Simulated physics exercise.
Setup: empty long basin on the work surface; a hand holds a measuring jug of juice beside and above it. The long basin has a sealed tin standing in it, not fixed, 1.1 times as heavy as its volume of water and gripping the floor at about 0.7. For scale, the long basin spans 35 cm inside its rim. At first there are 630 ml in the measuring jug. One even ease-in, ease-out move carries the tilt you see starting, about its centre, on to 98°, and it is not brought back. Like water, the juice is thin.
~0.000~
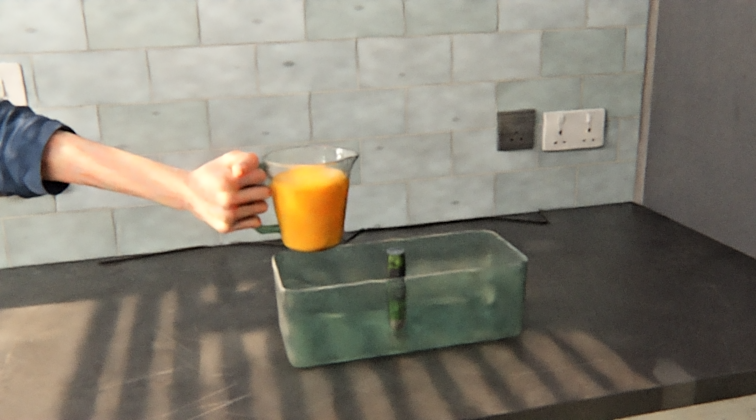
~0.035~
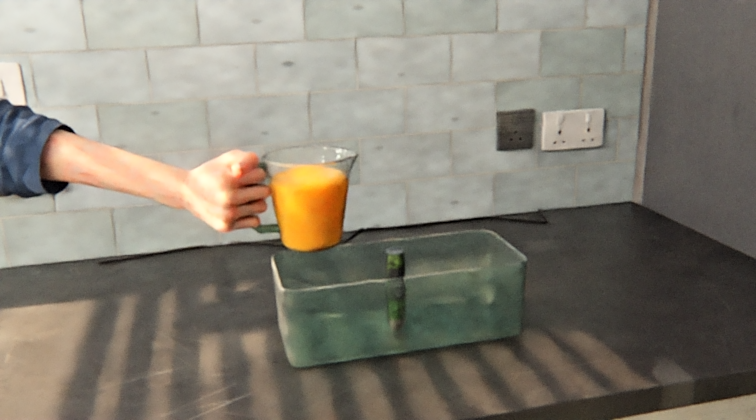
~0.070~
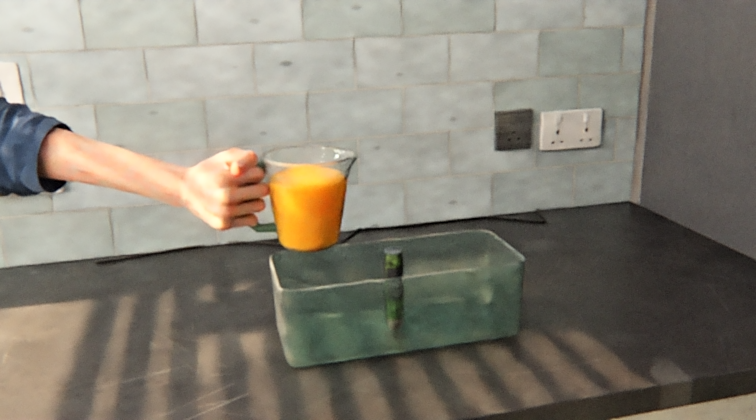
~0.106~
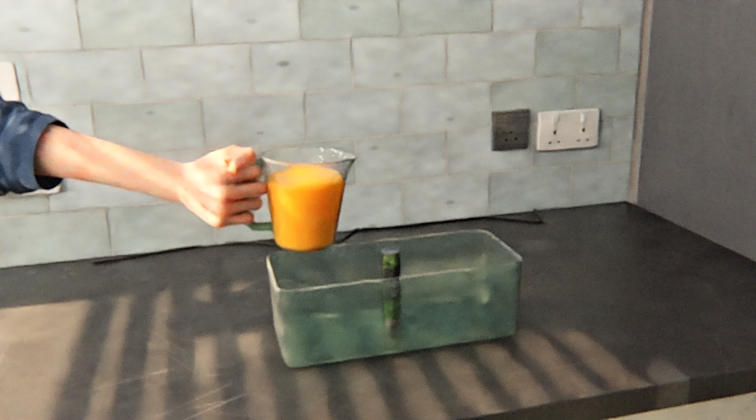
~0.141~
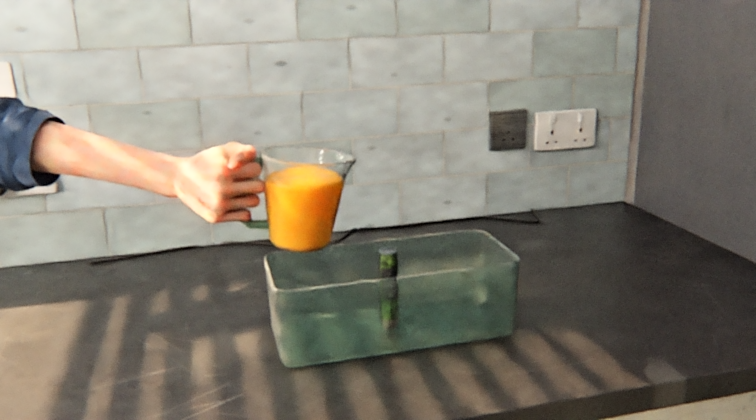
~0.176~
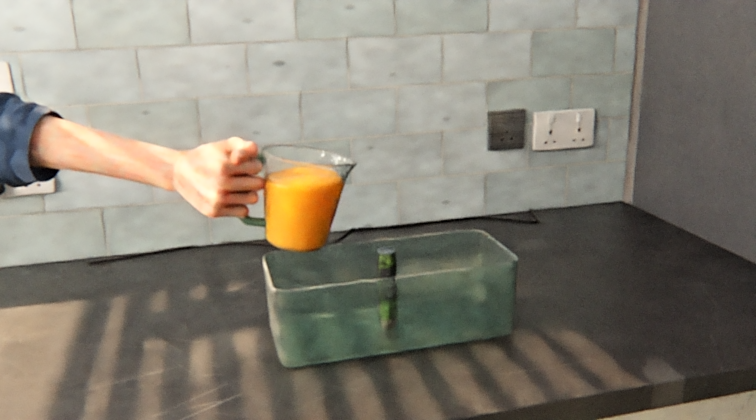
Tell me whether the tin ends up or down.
Down.
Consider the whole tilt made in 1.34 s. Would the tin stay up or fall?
The tin tips over.
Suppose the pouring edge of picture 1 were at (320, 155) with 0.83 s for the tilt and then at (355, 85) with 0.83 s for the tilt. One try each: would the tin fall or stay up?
Run one: It does not tip. Run two: It does not tip.
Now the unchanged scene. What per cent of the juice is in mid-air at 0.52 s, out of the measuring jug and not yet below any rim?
Around 16 percent.
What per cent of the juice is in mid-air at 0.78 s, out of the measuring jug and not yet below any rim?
Close to 14 in every hundred parts.
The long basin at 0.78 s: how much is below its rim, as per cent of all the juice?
About 58 per cent.
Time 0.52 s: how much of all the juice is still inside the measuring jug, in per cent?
82 %.
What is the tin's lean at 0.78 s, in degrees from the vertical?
5°.
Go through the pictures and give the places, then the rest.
In the first frame, it leans 0°; its right rim is at (359, 153); the juice meets the walls at (270, 179) and (346, 172); the long basin's rim runs from (277, 273) to (510, 246); the tin's top is at (395, 254).
In the second frame, it leans 0°; its right rim is at (359, 153); the juice meets the walls at (269, 179) and (346, 172).
In the third frame, it leans 2°; its right rim is at (358, 154); the juice meets the walls at (268, 178) and (344, 173).
In the fourth frame, it leans 4°; its right rim is at (357, 156); the juice meets the walls at (266, 178) and (343, 173).
In the fifth frame, it leans 7°; its right rim is at (356, 158); the juice meets the walls at (265, 177) and (341, 173).
In the sixth frame, it leans 10°; its right rim is at (357, 162); the juice meets the walls at (265, 178) and (342, 174).
After 0.52 s the tilt is 68° and 82 per cent is still to pour; the tin stands where it began.
After 0.78 s the tilt is 97° and 28 per cent is still to pour; the tin stands where it began.
After 1.04 s the tilt is 98° and 3 per cent is still to pour; the tin lies on its side.
After 1.33 s the tilt is 98° and 0 per cent is still to pour; the tin lies on its side.
In the end the tin lies on its side.
